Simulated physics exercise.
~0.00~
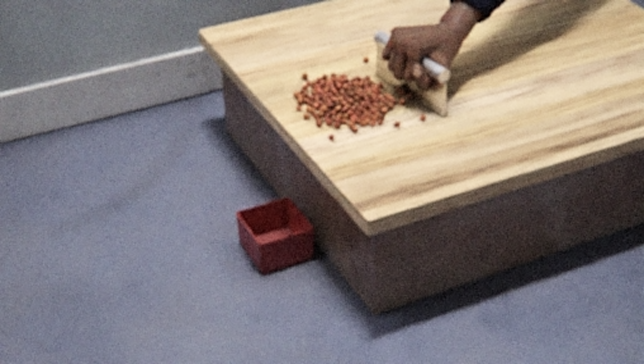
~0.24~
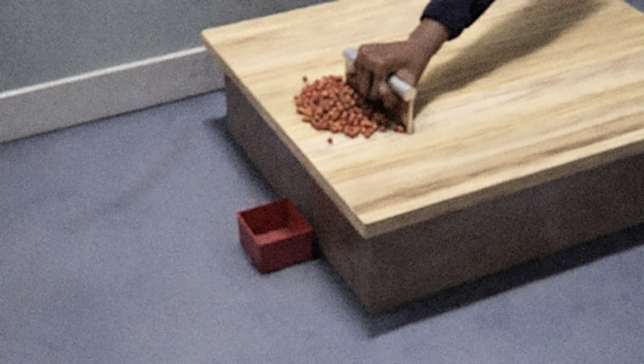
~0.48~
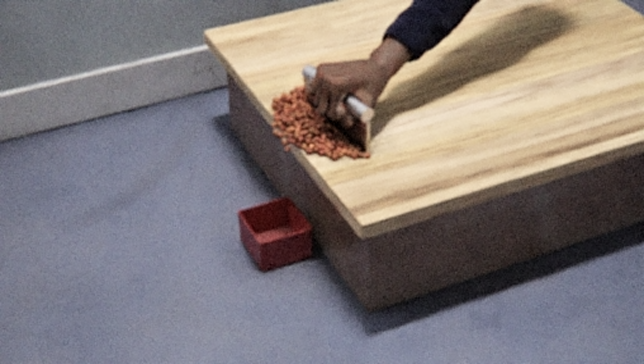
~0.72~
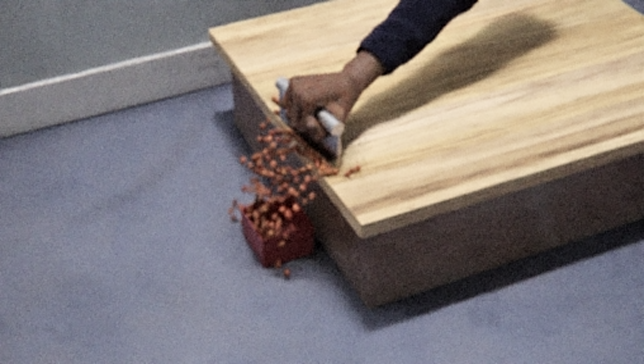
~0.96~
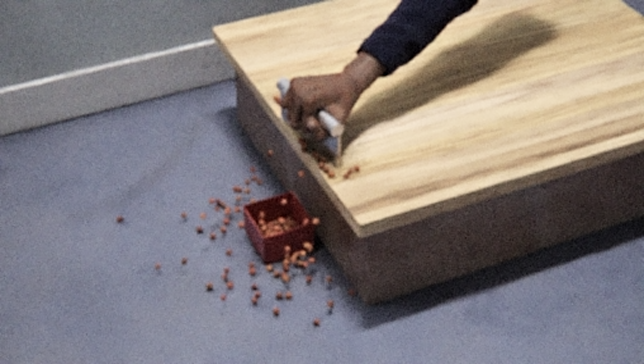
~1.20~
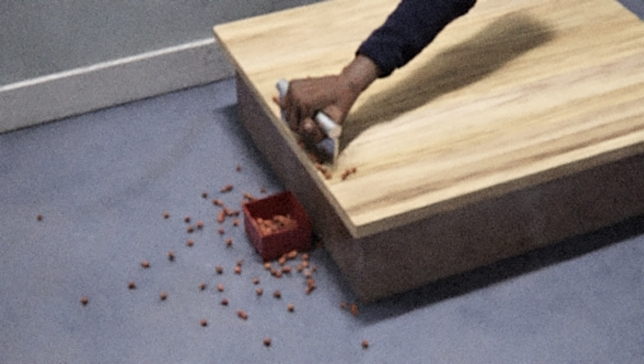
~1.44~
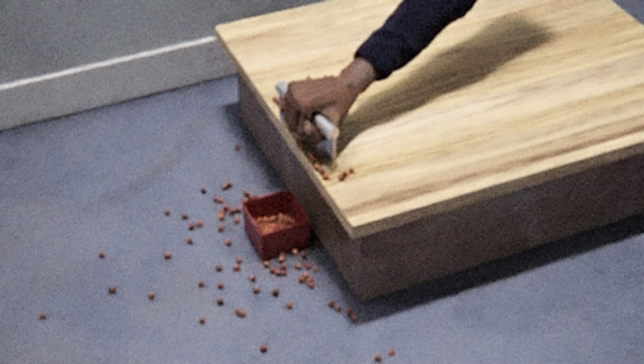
A heap of small reddish-brown pellets lies on a low, pale wood-topped platform, seen from above at an angle, with a small red open box on the blue-grey floor beside its left side. A dark-sleeved hand grips a scraper and pushes the heap left and toward the near edge. The pellets bunch up at the rim, then spill over in a shower as the scraper stops there. Some land in the box, while others bounce and scatter across the floor around it. At the end, the hand stays at the edge, with some pellets still on top beside the scraper.
